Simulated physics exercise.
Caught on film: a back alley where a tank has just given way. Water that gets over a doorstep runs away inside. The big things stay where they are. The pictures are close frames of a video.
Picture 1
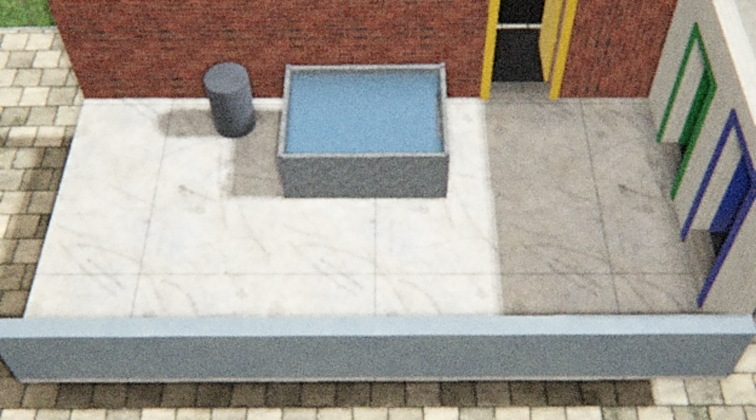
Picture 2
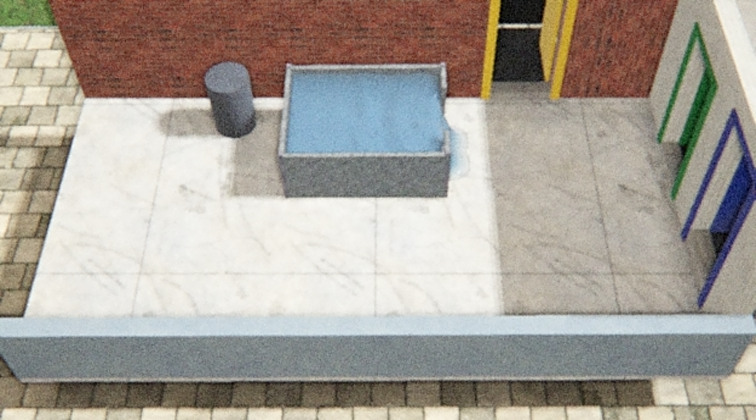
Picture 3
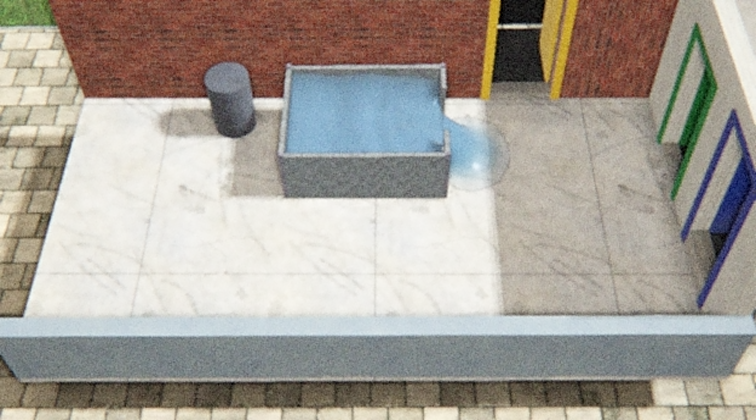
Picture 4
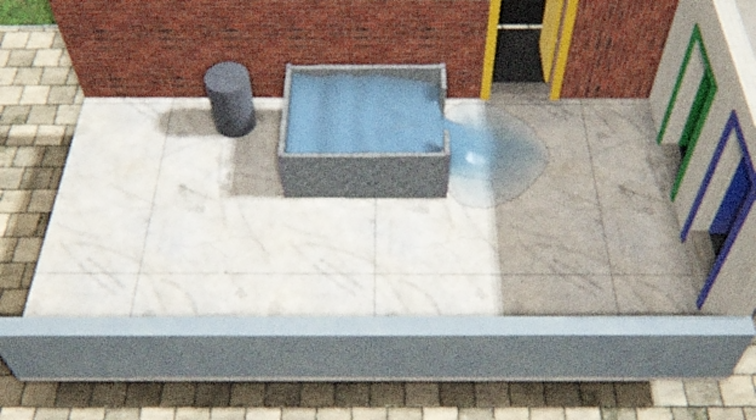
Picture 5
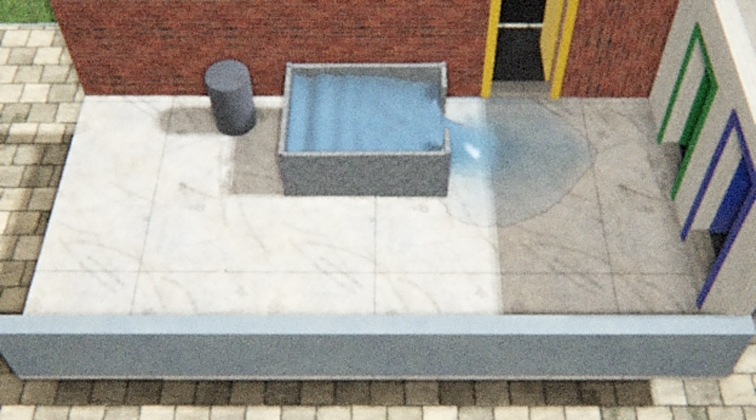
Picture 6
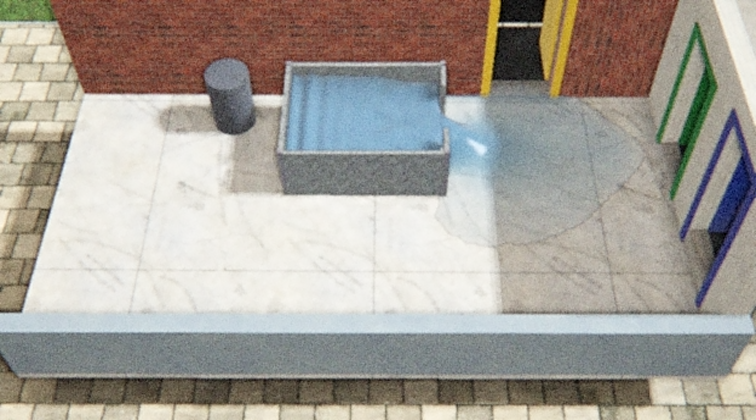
Water pours from the right side of a gray tank and spreads across the paved floor.
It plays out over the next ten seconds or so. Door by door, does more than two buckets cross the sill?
The blue door admits no more than that; the yellow door lets in a lot; the green door lets in a lot.
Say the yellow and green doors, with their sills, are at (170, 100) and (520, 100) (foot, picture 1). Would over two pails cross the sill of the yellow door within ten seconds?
One by one: The yellow one holds.
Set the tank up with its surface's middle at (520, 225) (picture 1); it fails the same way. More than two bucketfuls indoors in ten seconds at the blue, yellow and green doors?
Then: The blue one is over; the yellow one takes less; the green one goes over.
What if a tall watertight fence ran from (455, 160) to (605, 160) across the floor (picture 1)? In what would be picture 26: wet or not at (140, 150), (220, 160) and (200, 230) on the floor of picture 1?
In turn: Not flooded, dry, not flooded.
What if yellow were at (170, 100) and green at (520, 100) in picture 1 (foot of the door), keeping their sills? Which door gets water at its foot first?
The green-painted one.
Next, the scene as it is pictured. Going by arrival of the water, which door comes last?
Last comes the blue-painted one.
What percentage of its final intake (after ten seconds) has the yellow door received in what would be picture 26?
Roughly 90 per cent.
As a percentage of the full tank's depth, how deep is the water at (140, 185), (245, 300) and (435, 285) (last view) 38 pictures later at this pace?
About 0, 2 and 6 per cent.
A moment on, water covers 30 % of the floor; the blue door wet at the sill, nothing in, the yellow door under two buckets in, the green door over two buckets in.
Next, water covers 35 % of the floor; the blue door wet at the sill, nothing in, the yellow door over two buckets in, the green door far over two buckets in.
Then, water covers 35 % of the floor; the blue door wet at the sill, nothing in, the yellow door over two buckets in, the green door far over two buckets in.
Later, water covers 70 % of the floor; the blue door wet at the sill, nothing in, the yellow door over two buckets in, the green door far over two buckets in.
In the end, water covers 95 % of the floor; the blue door wet at the sill, nothing in, the yellow door over two buckets in, the green door far over two buckets in.
